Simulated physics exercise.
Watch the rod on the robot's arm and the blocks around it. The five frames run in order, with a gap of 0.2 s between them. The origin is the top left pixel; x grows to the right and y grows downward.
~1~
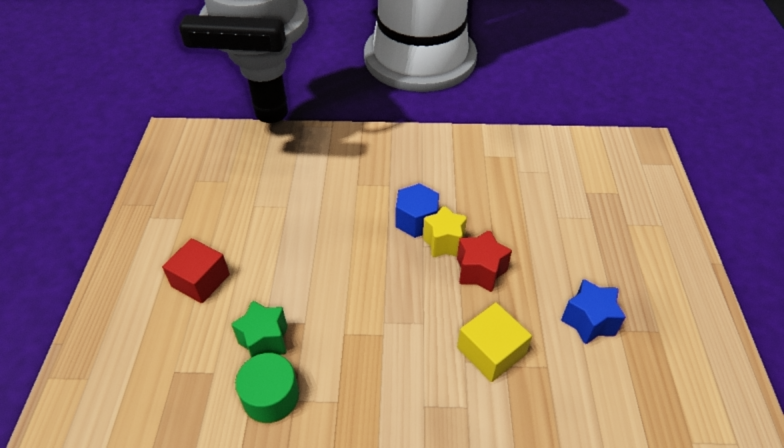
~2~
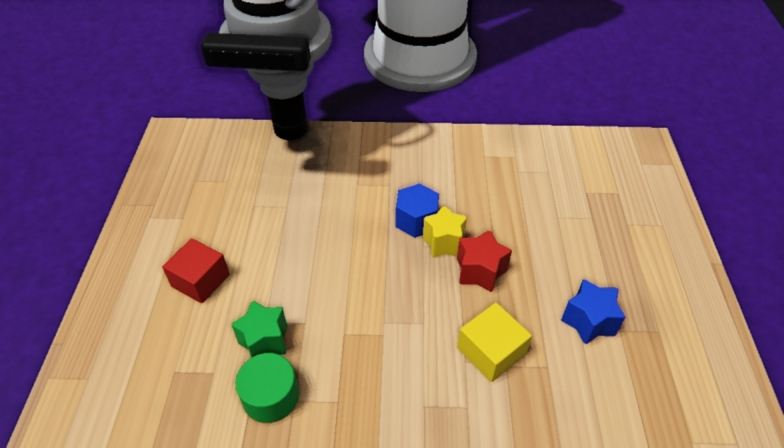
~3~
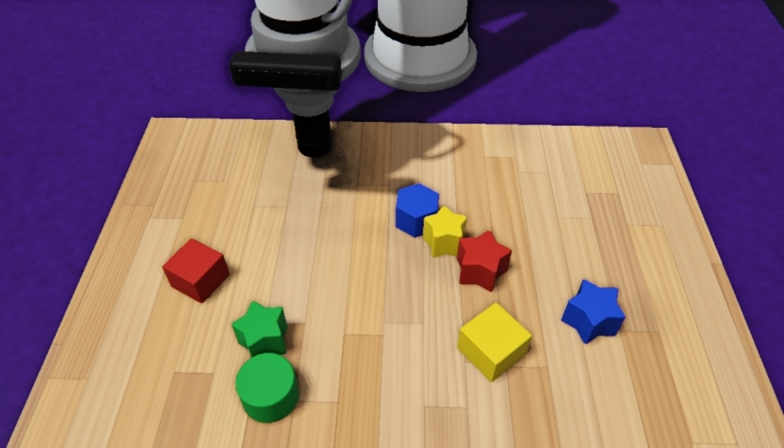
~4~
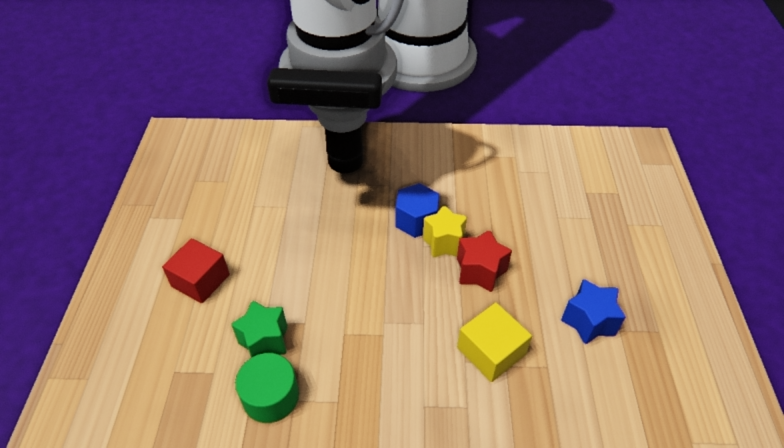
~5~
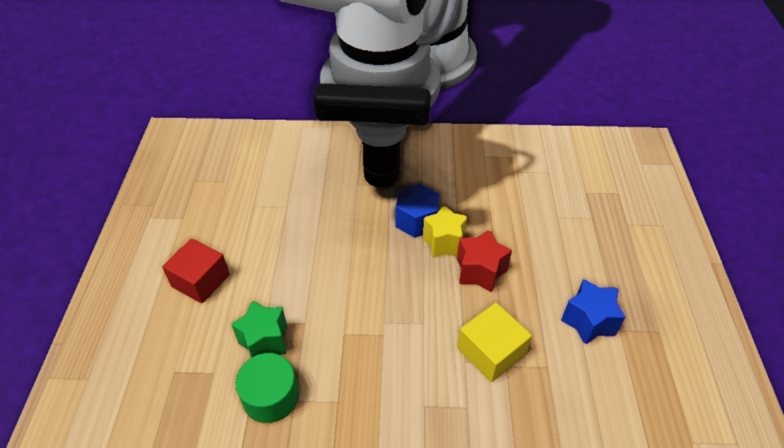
The robot arm's black rod moved steadily right and slightly toward the viewer over the wooden board, nearing the blue six-sided block beside the yellow and red stars, while all the blocks stayed still.
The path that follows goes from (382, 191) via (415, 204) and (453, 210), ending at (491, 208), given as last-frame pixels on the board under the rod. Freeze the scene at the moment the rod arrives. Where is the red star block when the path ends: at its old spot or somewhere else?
By then it is displaced.
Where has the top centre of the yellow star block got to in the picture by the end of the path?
It should be at about (469, 249).
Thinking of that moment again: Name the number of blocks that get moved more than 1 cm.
Put simply, three or more blocks are moved more than 1 cm.
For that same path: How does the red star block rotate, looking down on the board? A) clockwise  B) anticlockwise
B
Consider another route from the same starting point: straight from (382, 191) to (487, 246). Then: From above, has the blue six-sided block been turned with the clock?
Yes, it checks out.
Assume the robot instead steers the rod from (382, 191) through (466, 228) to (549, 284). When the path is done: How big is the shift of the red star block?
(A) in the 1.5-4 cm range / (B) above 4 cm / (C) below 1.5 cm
My pick is B.
What follows on the original path. One third of the way, rod (417, 189); blue six-sided block (437, 210); yellow star block (459, 236), turned 15° clockwise; red star block (492, 260), turned 25° anticlockwise.
Two thirds of the way, rod (456, 195); blue six-sided block (453, 219), turned 30° clockwise; yellow star block (469, 249), turned 20° clockwise; red star block (502, 273), turned 35° anticlockwise.
At the end, rod (494, 194); blue six-sided block (453, 219), turned 30° clockwise; yellow star block (469, 249), turned 20° clockwise; red star block (502, 273), turned 35° anticlockwise.
